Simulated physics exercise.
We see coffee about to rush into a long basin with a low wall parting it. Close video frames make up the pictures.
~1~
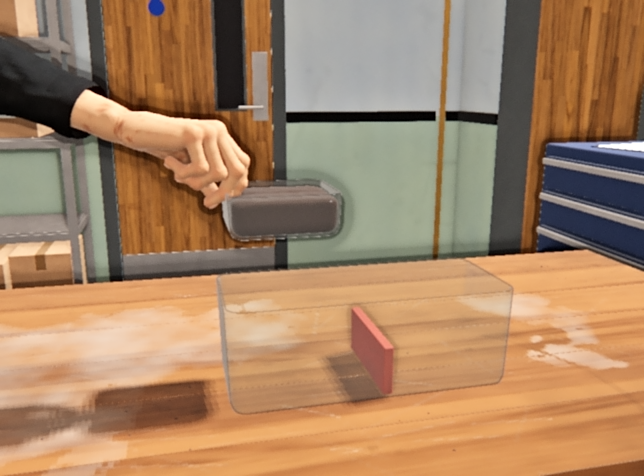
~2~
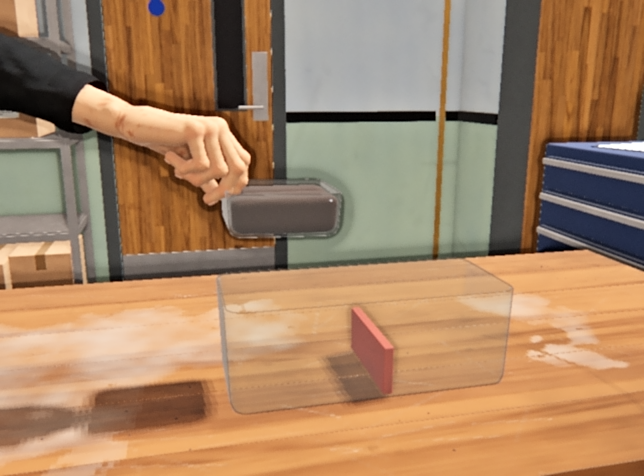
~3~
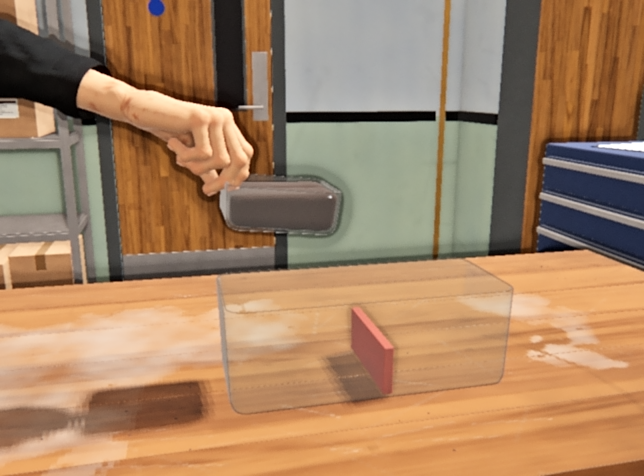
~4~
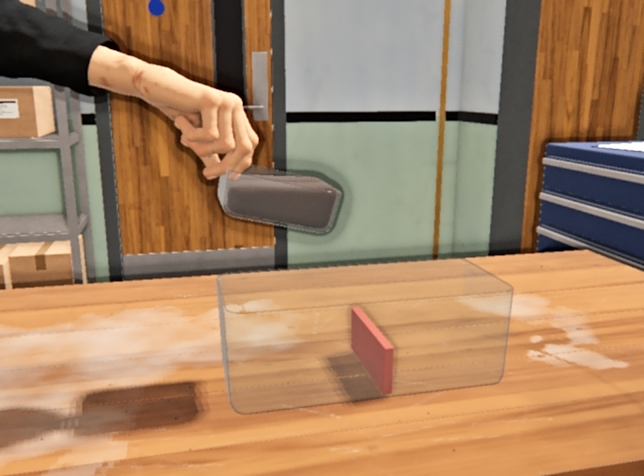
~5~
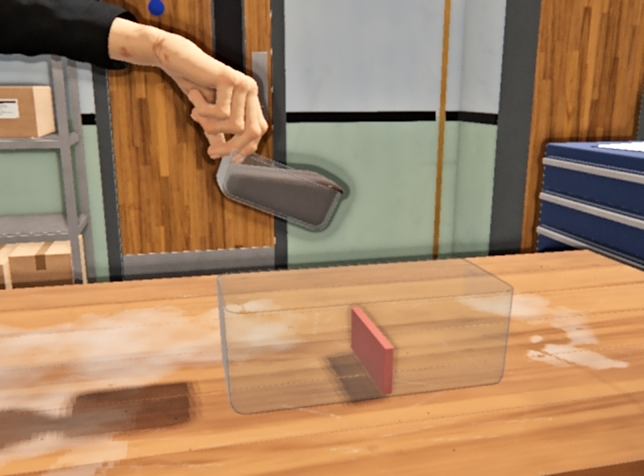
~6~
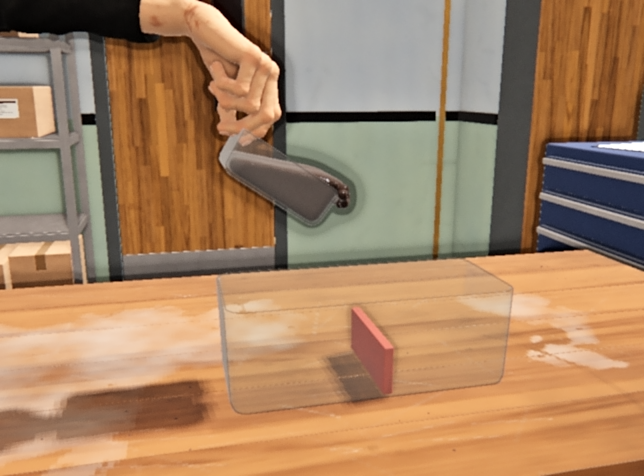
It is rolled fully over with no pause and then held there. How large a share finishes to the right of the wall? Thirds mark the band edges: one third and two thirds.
I would say more than two thirds ends up on that side.
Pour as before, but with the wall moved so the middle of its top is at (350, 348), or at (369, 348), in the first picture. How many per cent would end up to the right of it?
Result: 80 % first, 75 % second.
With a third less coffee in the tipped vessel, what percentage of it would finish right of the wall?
That share would be some 90 parts in a hundred.
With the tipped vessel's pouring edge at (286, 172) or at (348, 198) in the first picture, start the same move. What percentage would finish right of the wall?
65 % and 85 %.
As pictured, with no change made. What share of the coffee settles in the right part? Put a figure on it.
It comes to some 85 per cent.
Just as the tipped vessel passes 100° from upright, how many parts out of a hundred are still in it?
Around 5 in a hundred has not poured out yet.
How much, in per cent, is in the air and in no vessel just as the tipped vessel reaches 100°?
Close to 55 per cent.
A moment on, the tilt is 100° and 7 per cent is still to pour, 3 is left of the wall and 33 right of it.
Next, the tilt is 115° and 0 per cent is still to pour, 4 is left of the wall and 89 right of it.
Then the tilt is 115° and 0 per cent is still to pour, 12 is left of the wall and 85 right of it.
Later the tilt is 115° and 0 per cent is still to pour, 12 is left of the wall and 85 right of it.
At rest 12 per cent lies left of the wall, 85 right of it and 3 outside.
